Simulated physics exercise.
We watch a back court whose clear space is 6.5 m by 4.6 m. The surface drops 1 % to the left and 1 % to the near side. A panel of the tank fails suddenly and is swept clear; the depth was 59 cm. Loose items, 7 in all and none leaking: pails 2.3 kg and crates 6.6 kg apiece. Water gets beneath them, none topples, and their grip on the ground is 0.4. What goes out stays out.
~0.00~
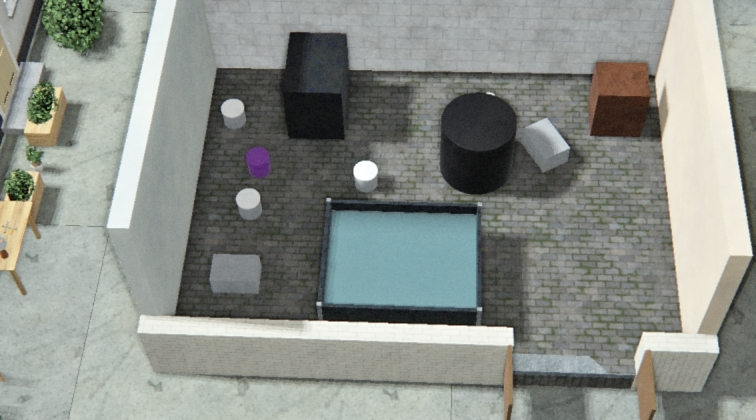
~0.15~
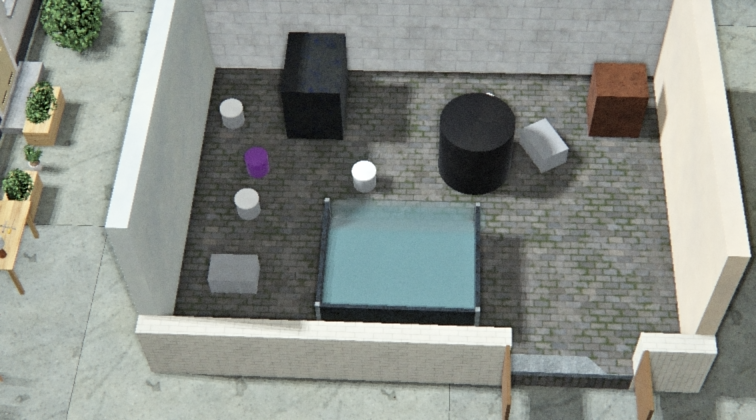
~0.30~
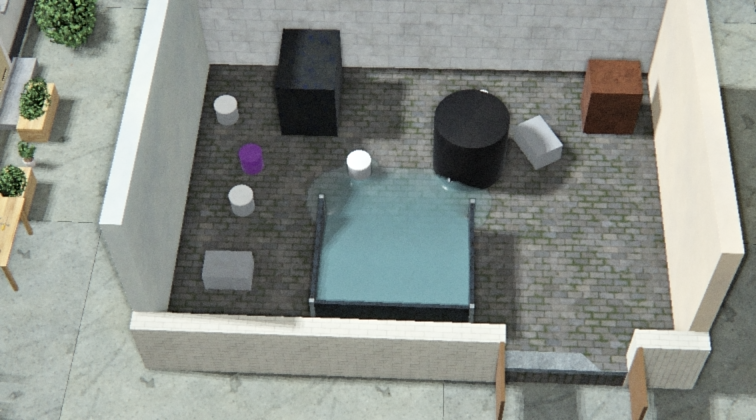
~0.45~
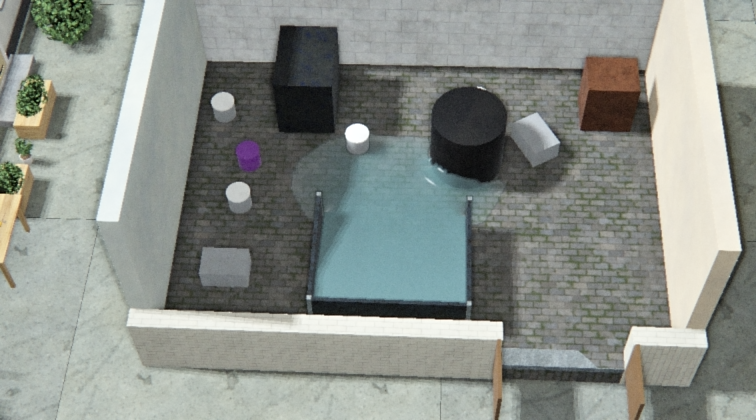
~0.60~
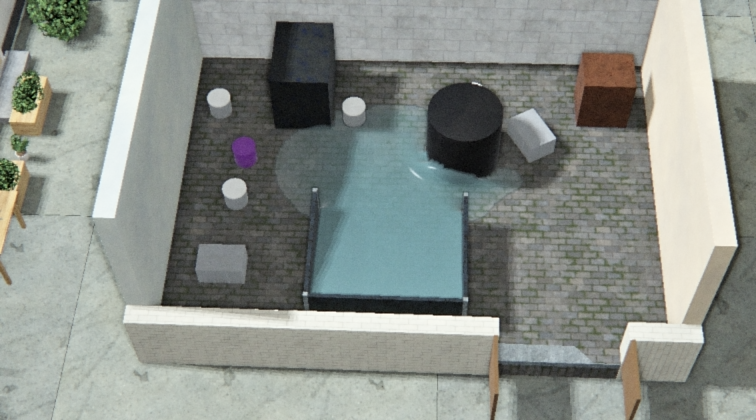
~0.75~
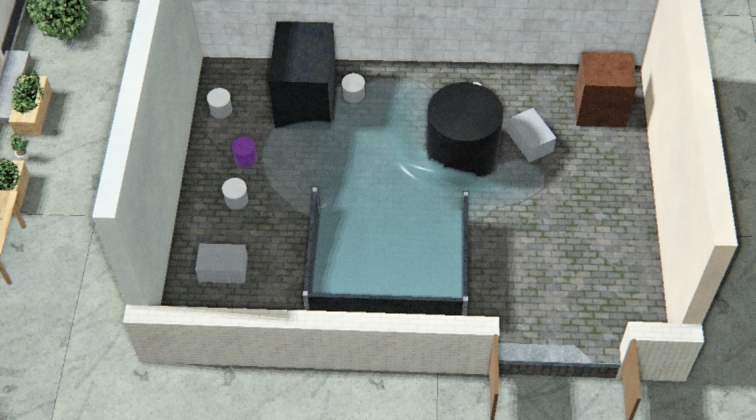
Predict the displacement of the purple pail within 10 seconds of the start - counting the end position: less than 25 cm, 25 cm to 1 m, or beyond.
Purple pail travels far.
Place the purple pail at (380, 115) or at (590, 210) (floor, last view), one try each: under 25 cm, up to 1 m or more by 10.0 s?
In turn: It gets carried off; it gets carried off.
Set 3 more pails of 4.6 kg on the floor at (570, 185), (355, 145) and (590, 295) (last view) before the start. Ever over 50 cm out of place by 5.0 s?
In turn: More, more, less.
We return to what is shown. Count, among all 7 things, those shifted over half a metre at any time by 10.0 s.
That makes 7.
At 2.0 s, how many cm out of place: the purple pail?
Roughly 40 cm by then.
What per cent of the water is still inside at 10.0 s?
About 86 per cent.
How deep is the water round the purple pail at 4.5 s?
Roughly 8 cm.
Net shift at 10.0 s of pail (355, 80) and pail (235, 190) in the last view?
In turn: 200 cm, 200 cm.
After 2.0 s the purple pail is near (212, 155), 0.4 m from its start, aground; 0 of 7 are out; 2 afloat.
After 4.5 s the purple pail is near (206, 310), 2.6 m from its start, afloat; 0 of 7 are out; 5 afloat.
After 7.0 s the purple pail is near (271, 310), 2.7 m from its start, afloat; 1 of 7 are out; 6 afloat.
After 10.0 s the purple pail is near (271, 261), 1.9 m from its start, afloat; 2 of 7 are out; 5 afloat.
